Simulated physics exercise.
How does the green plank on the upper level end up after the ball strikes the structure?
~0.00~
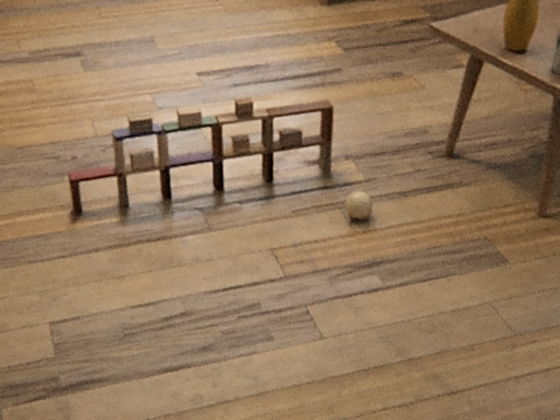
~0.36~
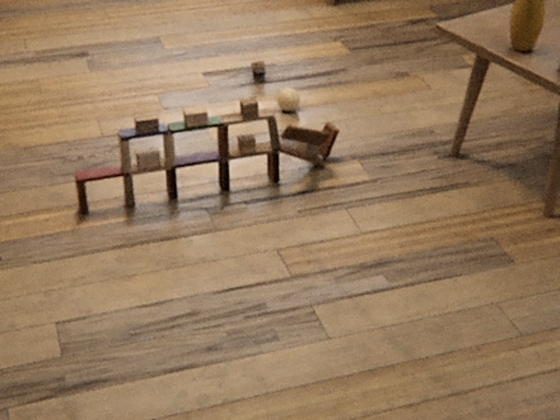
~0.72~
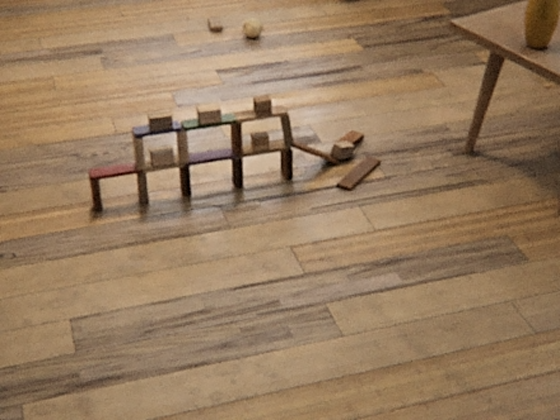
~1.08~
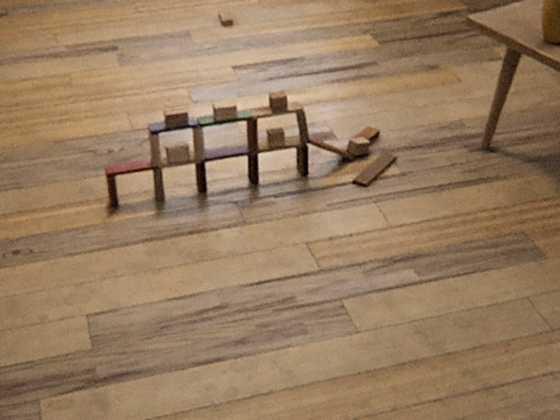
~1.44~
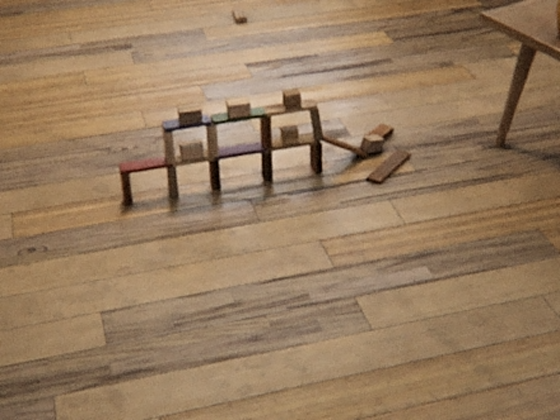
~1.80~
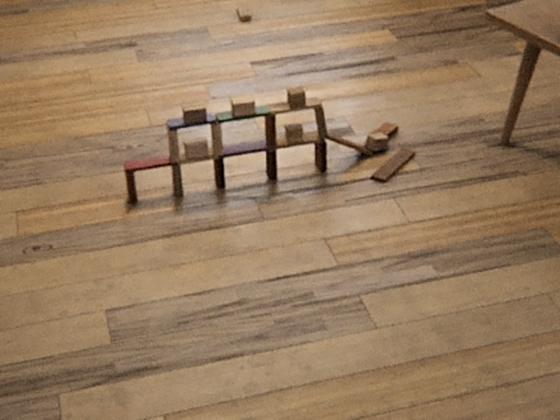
It stays up, still resting in its place on the upper level while the right end lies collapsed beside the structure.
